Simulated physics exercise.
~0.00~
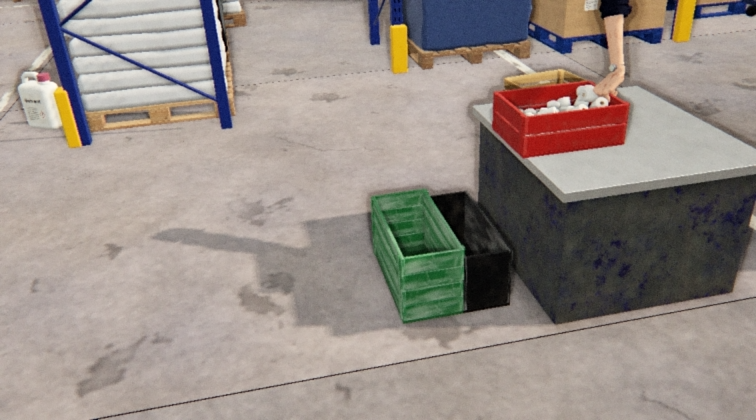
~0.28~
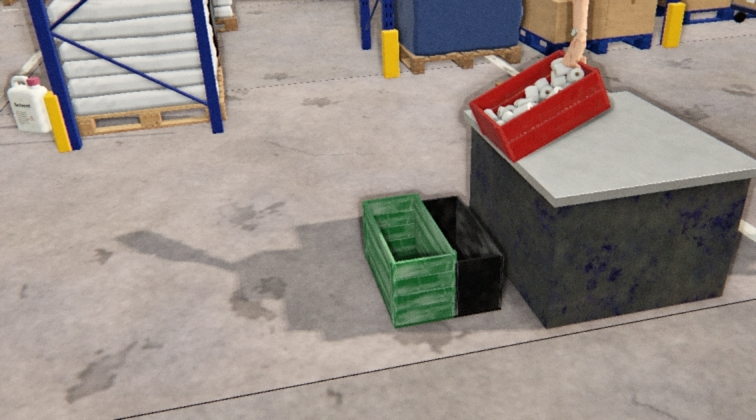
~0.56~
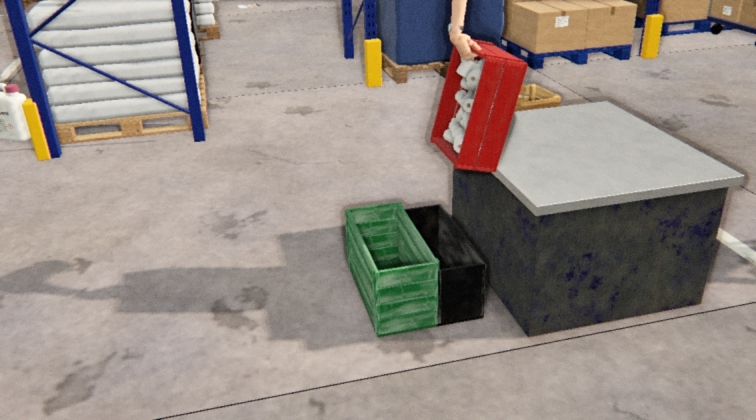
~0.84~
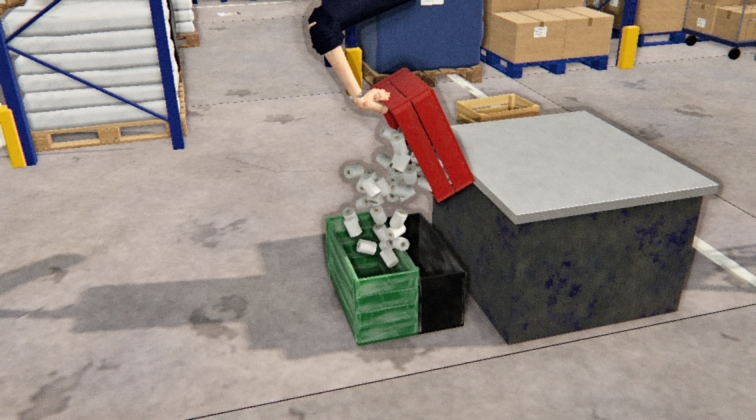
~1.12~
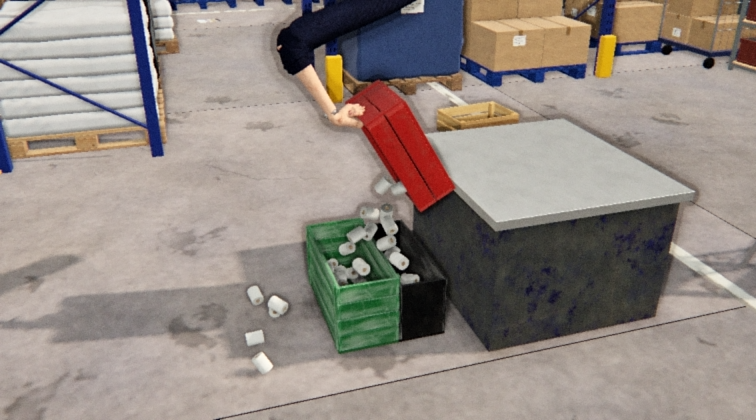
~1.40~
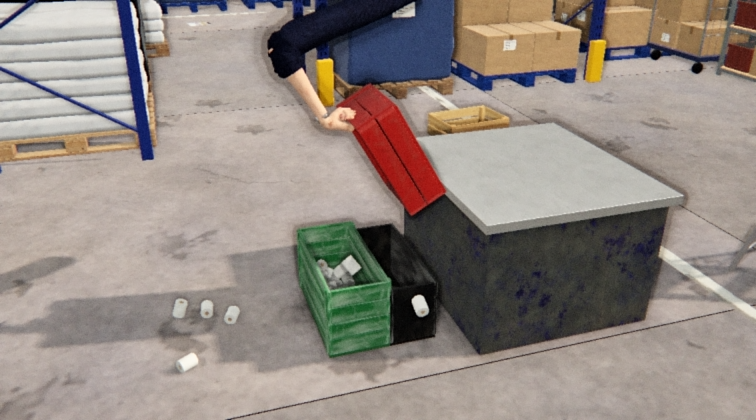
Red box tipped by a hand off a bench, spilling white rolls mostly into a green tub, some scattering on the floor beyond.
